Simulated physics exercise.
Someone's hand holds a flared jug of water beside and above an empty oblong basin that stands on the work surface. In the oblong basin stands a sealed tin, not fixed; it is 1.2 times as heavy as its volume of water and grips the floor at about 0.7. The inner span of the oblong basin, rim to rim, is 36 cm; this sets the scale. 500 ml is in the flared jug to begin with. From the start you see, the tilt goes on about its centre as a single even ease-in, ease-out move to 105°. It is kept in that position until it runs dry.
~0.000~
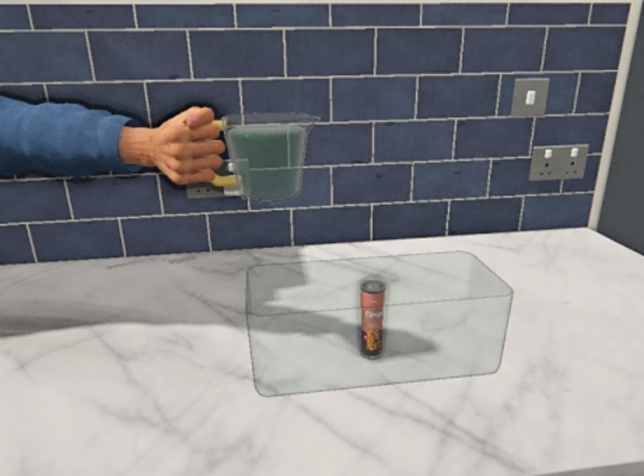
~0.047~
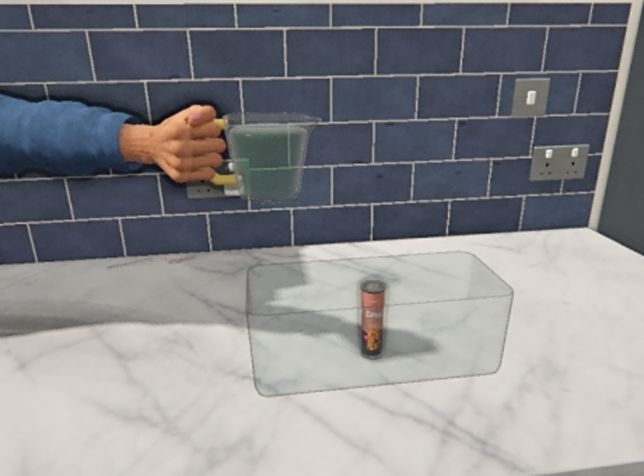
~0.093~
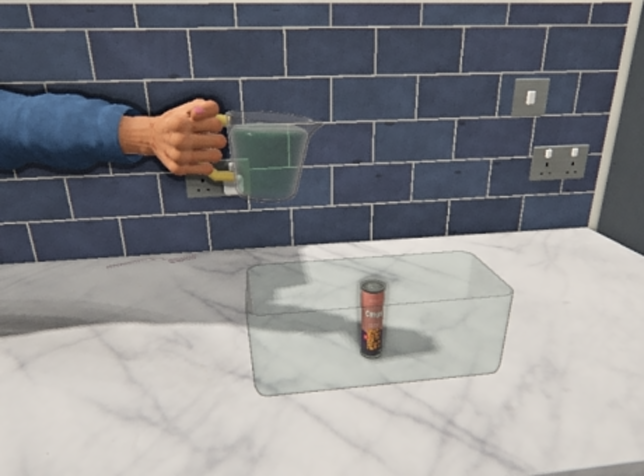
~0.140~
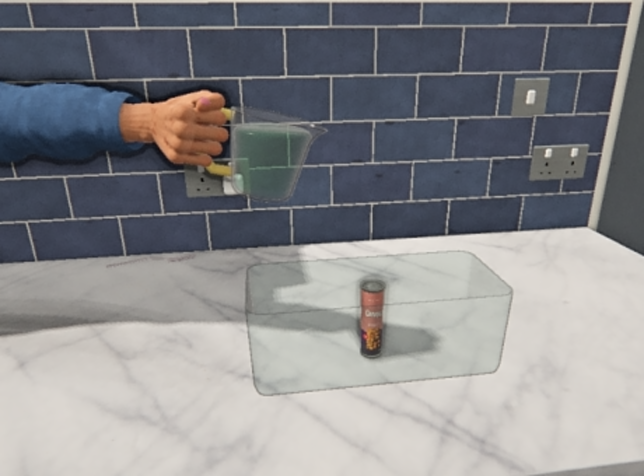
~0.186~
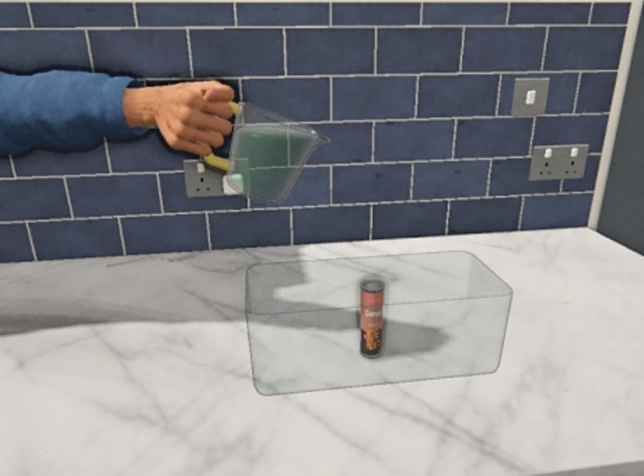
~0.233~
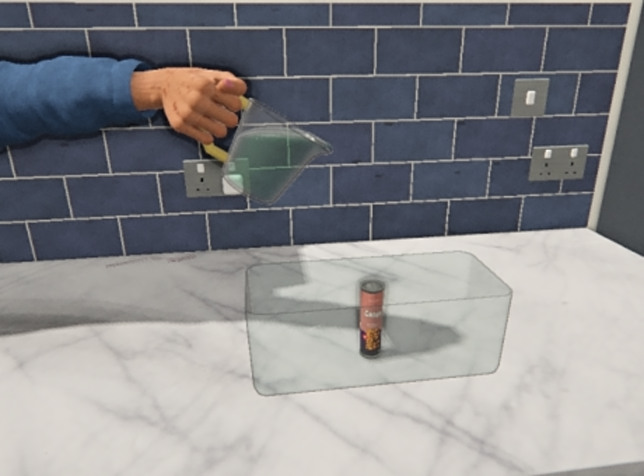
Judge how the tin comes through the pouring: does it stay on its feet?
No. It ends up tipped.
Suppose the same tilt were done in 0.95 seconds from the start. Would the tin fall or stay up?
Then the tin does not tip.
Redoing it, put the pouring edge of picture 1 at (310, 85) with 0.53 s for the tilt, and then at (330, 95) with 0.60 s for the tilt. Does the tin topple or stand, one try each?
In the first try it comes down; in the second it remains standing.
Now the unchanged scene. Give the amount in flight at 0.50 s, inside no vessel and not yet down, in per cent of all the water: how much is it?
40 %.
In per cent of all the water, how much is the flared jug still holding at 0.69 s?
I'd say some 6 per cent remains.
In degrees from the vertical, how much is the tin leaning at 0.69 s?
The tilt is near 0°.
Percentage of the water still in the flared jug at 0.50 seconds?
I'd estimate some 42 % remains.
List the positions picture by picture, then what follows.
In the first picture, it leans 0°; its right rim is at (320, 117); the water meets the walls at (227, 130) and (306, 128); the oblong basin's rim runs from (247, 290) to (491, 272); the tin's top is at (373, 290).
In the second picture, it leans 2°; its right rim is at (322, 118); the water meets the walls at (228, 130) and (307, 129).
In the third picture, it leans 6°; its right rim is at (324, 122); the water meets the walls at (231, 128) and (308, 129).
In the fourth picture, it leans 13°; its right rim is at (328, 129); the water meets the walls at (234, 128) and (312, 131).
In the fifth picture, it leans 22°; its right rim is at (331, 139); the water meets the walls at (236, 131) and (320, 134).
In the sixth picture, it leans 33°; its right rim is at (332, 152); the water meets the walls at (236, 138) and (323, 143); 2 per cent is over the edge.
Then, 0.50 s in, the tilt is 96° and 42 per cent is still to pour; the tin stands where it began.
Then, 0.69 s in, the tilt is 105° and 6 per cent is still to pour; the tin stands 1 cm from where it began.
Then, 0.89 s in, the tilt is 105° and 0 per cent is still to pour; the tin leans 16°.
Then, 1.11 s in, the tilt is 105° and 0 per cent is still to pour; the tin lies on its side.
Finally, the tin lies on its side.
